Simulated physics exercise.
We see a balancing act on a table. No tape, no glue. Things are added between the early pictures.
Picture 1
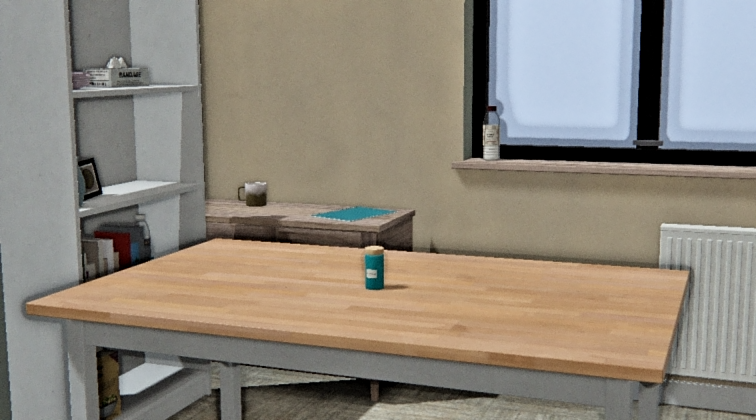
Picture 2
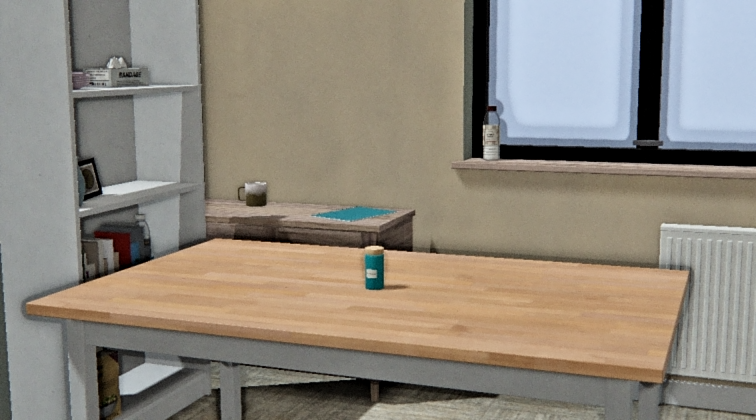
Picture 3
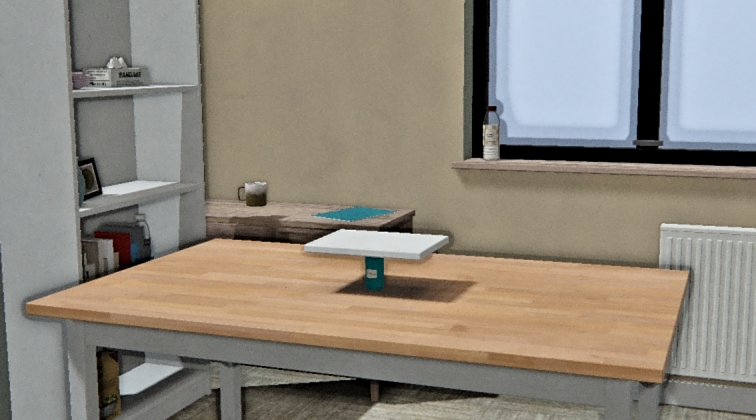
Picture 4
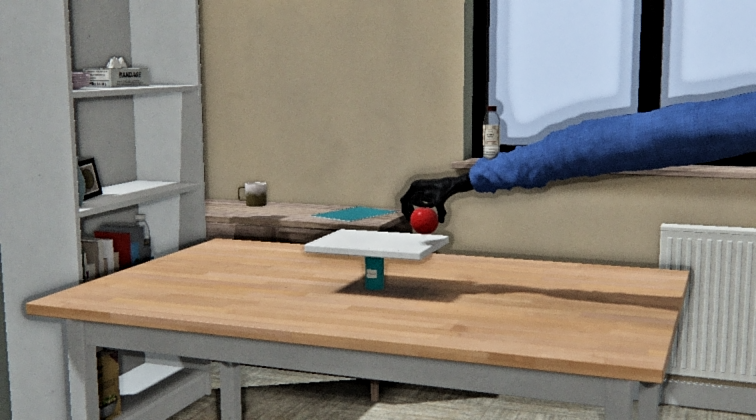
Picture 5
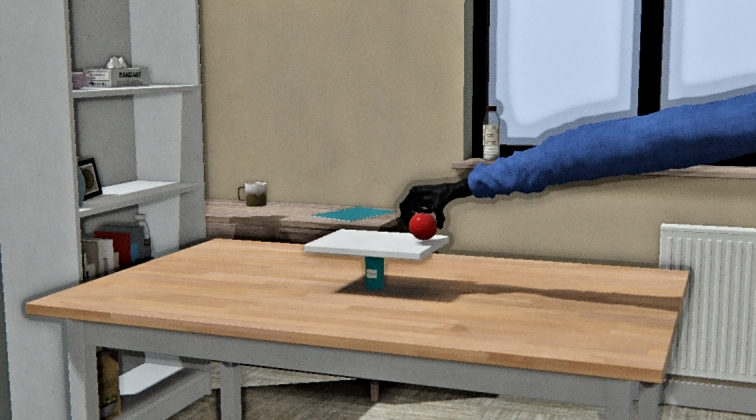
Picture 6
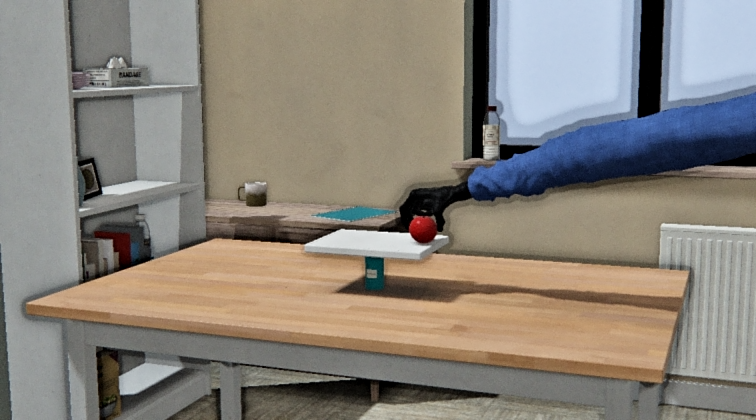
A blue-sleeved arm with a dark hand reaches in from the right over a wooden-topped table, seen by a still camera from slightly above in a room with shelves, a window and a radiator. A small teal container stands alone mid-table, then a flat white lid appears on top of it. The hand lowers a red apple onto the lid's right side and keeps holding it.
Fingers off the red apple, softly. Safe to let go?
In the end the stack gives way.
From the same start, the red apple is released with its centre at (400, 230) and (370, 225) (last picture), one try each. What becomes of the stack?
In the first case it loses its balance; in the second case it holds.
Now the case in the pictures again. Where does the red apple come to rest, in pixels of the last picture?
At about (447, 281).
Then, 0.30 s later than the last frame, red apple now fallen; white lid tilted by 17°.
Then, 0.50 s later than the last frame, white lid tilted by 51°.
Then, 0.70 s later than the last frame, white lid tilted by 41°.
When it is over, fallen, red apple; lying over in the stack, white lid; turquoise shaker as before. End places, in pixels of the last picture, red apple near (447, 281). The stack loses its balance.
